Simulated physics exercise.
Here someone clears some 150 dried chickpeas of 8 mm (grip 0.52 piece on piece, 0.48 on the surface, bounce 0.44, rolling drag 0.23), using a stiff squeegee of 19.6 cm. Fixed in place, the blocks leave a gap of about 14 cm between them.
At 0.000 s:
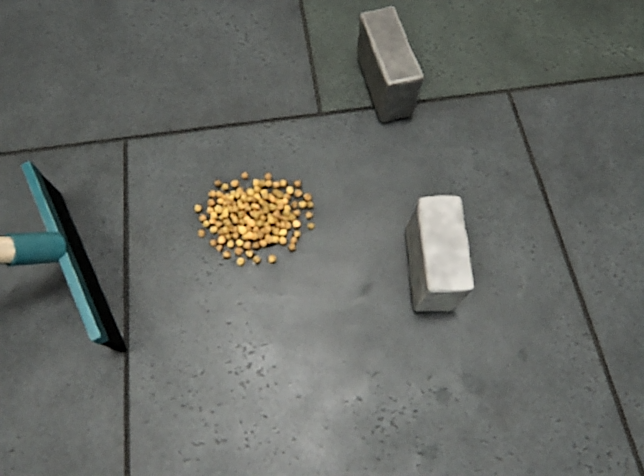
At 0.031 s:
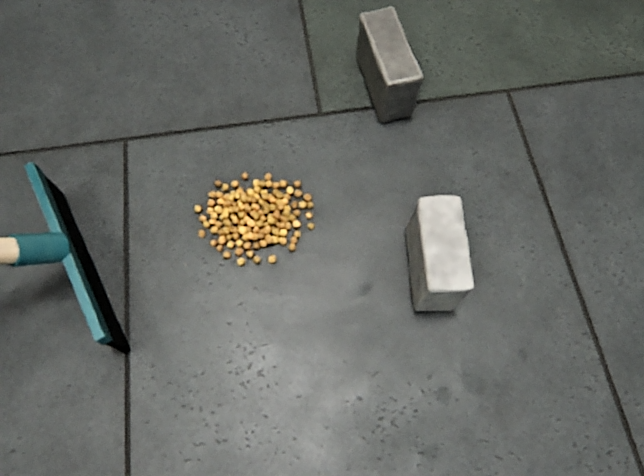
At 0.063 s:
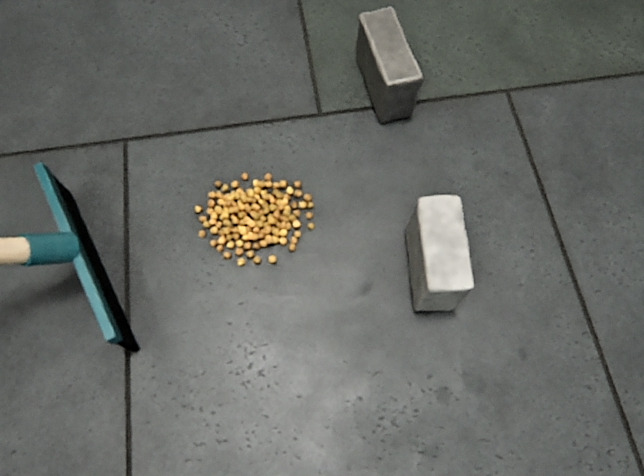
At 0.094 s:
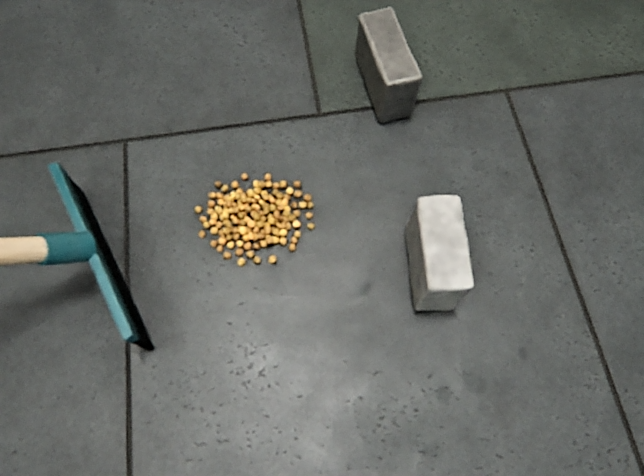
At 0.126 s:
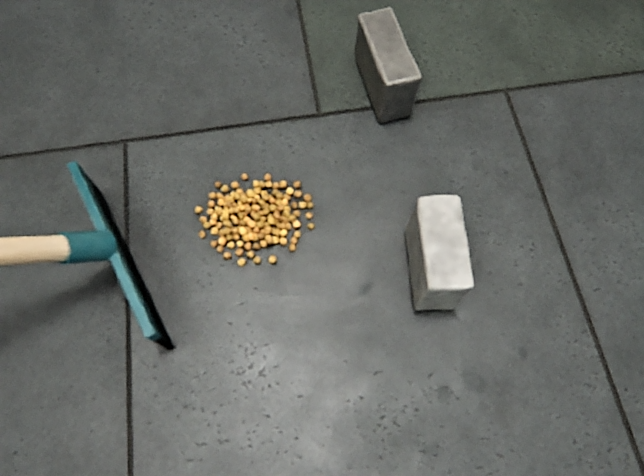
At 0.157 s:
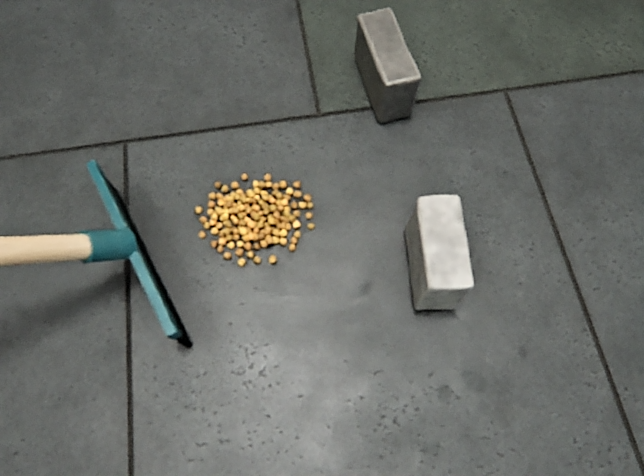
A teal squeegee slides right across gray tiles toward a pile of chickpeas near two blocks.
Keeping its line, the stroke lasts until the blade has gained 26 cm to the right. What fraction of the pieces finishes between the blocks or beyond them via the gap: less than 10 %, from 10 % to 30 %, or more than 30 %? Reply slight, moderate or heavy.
Slight.
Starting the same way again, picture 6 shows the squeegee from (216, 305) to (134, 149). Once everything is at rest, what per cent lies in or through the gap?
35 %.
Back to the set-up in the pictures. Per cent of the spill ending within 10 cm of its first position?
40 %.
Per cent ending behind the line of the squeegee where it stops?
Reading: Around 5 %.
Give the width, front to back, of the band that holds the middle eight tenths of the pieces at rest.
Estimated depth: Near 12 cm.
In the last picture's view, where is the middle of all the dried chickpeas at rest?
Centre at rest: Approx. (348, 190).
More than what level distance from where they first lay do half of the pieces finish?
That works out to about 10 centimetres.
After 0.37 s, squeegee 18 cm from its start, spill 10 cm wide; held up before the blocks 100 %.
Then, at 0.58 s, squeegee 26 cm from its start, spill 14 cm wide; held up before the blocks 100 %.
After 0.76 s, squeegee 26 cm from its start, spill 14 cm wide; held up before the blocks 100 %.
In the end, at 1.0 s, in or through the gap 0 %, round the near block 0 %, round the far block 0 %, held up before the blocks 100 %.
